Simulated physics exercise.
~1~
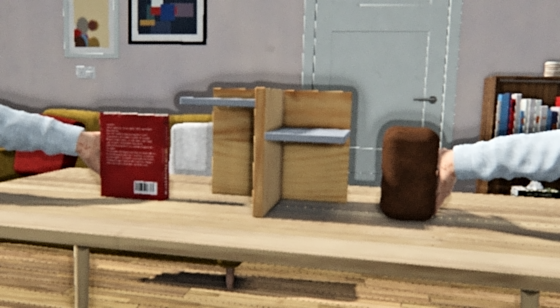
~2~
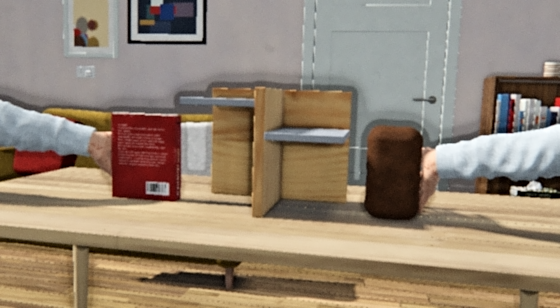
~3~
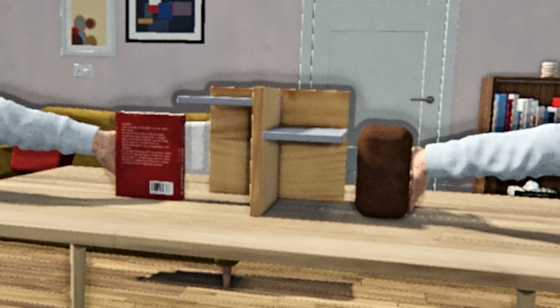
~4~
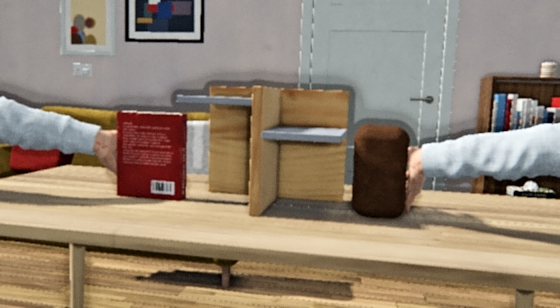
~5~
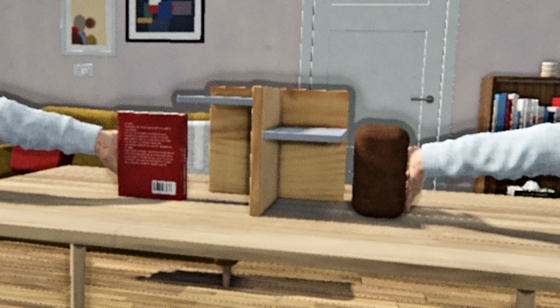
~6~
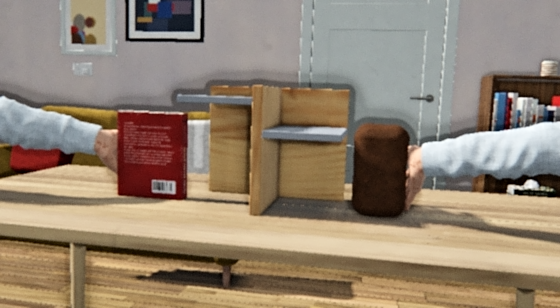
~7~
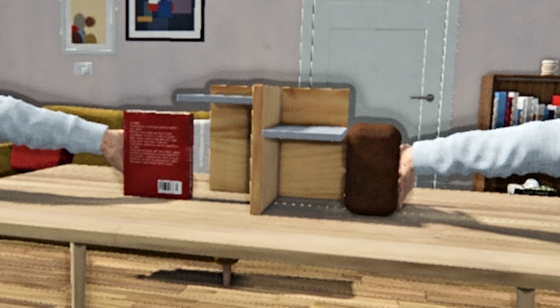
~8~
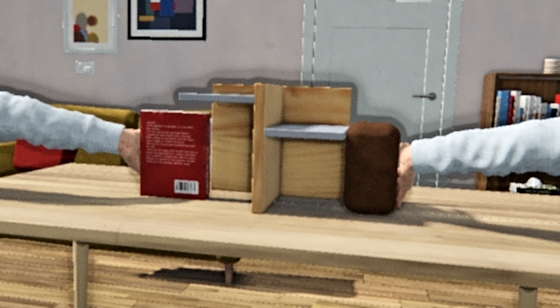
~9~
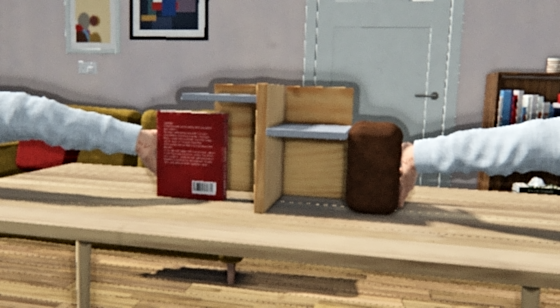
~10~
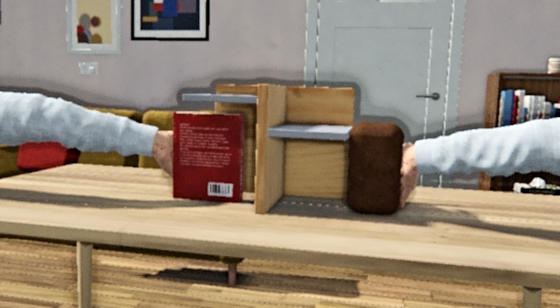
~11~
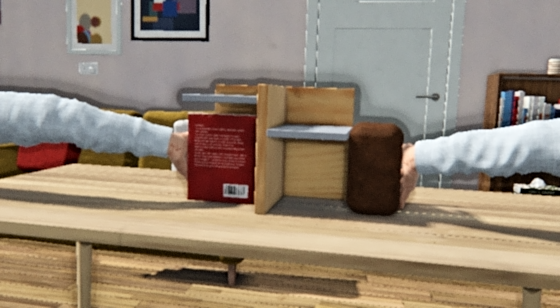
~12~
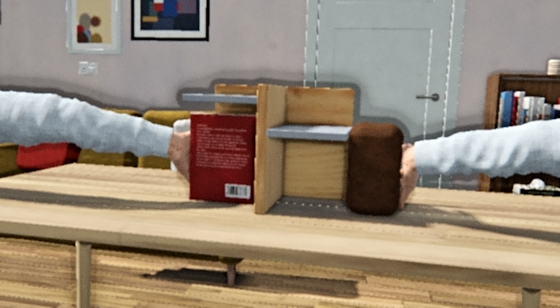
The video shows two hands sliding a red book and a brown loaf-like object inward toward a wooden stand with gray shelves. The brown object stops at the right shelf's edge, while the upright book continues right beneath the left shelf and comes to rest near the central panel.
